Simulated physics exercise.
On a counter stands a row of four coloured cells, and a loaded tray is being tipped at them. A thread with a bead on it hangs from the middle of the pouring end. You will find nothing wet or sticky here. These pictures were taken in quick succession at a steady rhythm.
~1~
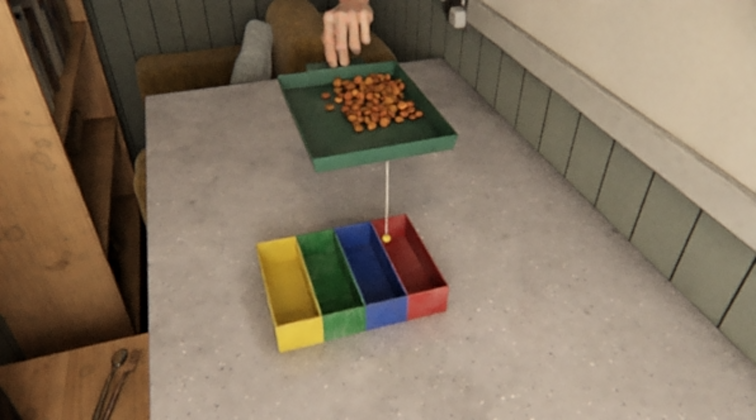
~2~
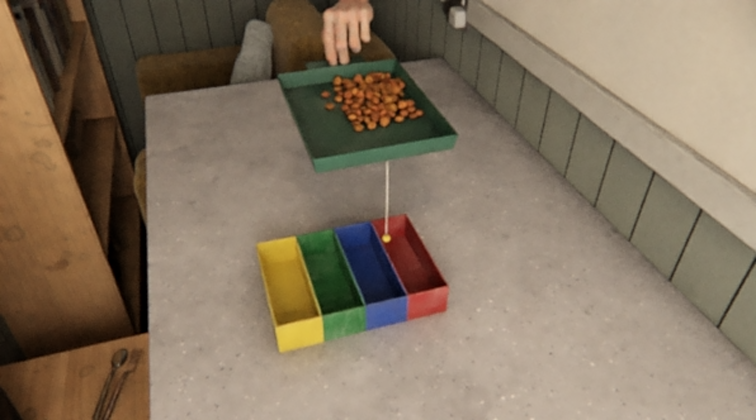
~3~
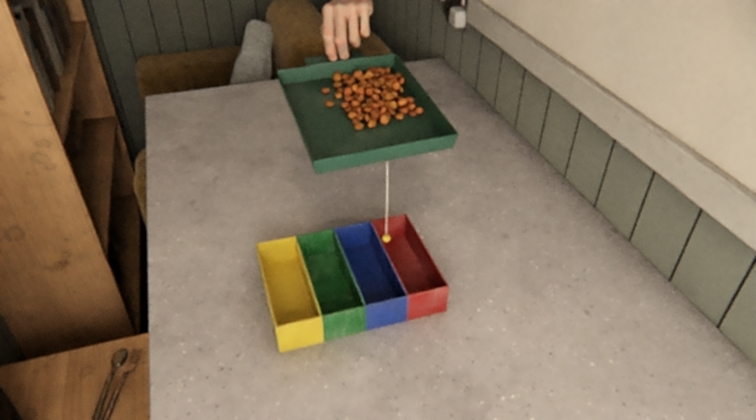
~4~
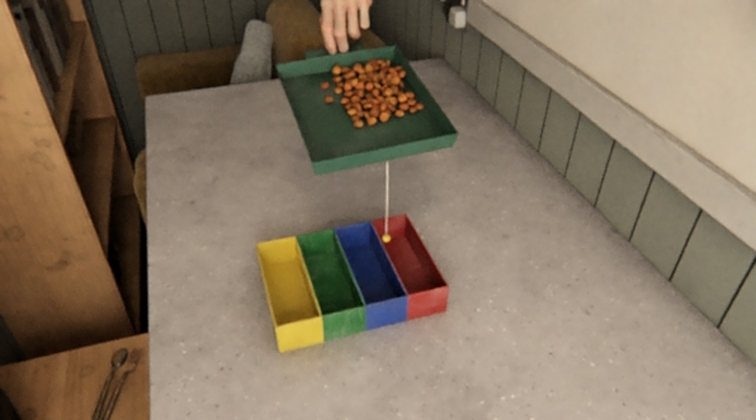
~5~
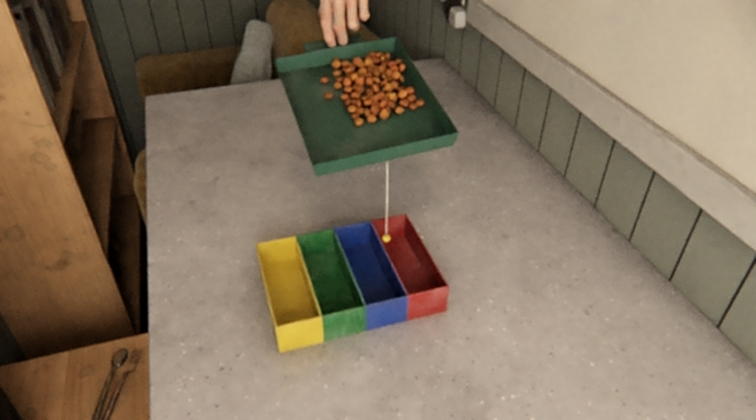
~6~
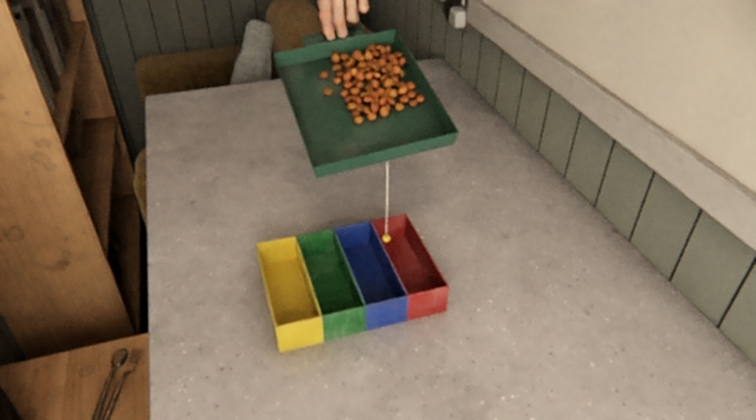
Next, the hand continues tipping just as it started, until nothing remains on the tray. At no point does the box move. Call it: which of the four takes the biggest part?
The green compartment.
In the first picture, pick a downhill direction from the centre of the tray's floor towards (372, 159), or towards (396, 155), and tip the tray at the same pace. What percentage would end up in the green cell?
Near 30 % and, after that, 0 %.
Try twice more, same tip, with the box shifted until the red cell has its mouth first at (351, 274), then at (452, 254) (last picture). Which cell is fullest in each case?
So the first one goes to the red cell and the second to the cell in yellow.
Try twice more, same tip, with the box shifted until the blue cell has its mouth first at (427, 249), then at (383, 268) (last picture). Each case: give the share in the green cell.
Around 10 and around 70 per cent, in that order.
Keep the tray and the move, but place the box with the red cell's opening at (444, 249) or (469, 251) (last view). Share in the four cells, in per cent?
Result, in turn: 90 %, 70 %.
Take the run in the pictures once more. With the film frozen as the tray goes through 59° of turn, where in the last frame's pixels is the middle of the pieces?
The load is centred about (345, 159).
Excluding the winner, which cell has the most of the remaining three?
It's blue.
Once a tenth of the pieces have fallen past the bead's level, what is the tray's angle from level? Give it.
Roughly 70 degrees of turn.
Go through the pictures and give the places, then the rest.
In the first frame, corners of the pouring end at (316, 157) and (454, 134), level; middle of the load at (369, 97), bits of cat kibble; bead on its thread at (386, 238); yellow cell at (300, 332); green cell at (344, 321); blue cell at (387, 311); red cell at (428, 301).
In the second frame, corners of the pouring end at (316, 157) and (454, 133), level; middle of the load at (369, 96).
In the third frame, corners of the pouring end at (315, 159) and (454, 133), tipped barely, lowest at the left corner; middle of the load at (369, 92).
In the fourth frame, corners of the pouring end at (315, 161) and (455, 132), tipped a little, lowest at the left corner; middle of the load at (369, 87).
In the fifth frame, corners of the pouring end at (315, 163) and (455, 131), tipped a little, lowest at the left corner; middle of the load at (369, 82).
In the sixth frame, corners of the pouring end at (315, 165) and (455, 131), tipped a little, lowest at the left corner; middle of the load at (369, 77); yellow cell at (300, 332); green cell at (344, 321); blue cell at (387, 311); red cell at (428, 301).
Soon after the last picture, tray tipped steeply; nearly all on the tray; a stray few in the green cell; a small part falling or outside the box.
A little later, tray tipped right over; about half on the tray; about a quarter in the green cell; a small part in the blue cell; a small part in the yellow cell; about a quarter falling or outside the box.
Later still, tray tipped past a quarter turn; about two thirds in the green cell; about a quarter in the blue cell; a small part in the yellow cell; a stray few falling or outside the box.
At rest, tray tipped past a quarter turn; about two thirds in the green cell; about a quarter in the blue cell; a small part in the yellow cell; none in the red cell; a stray few outside the box.
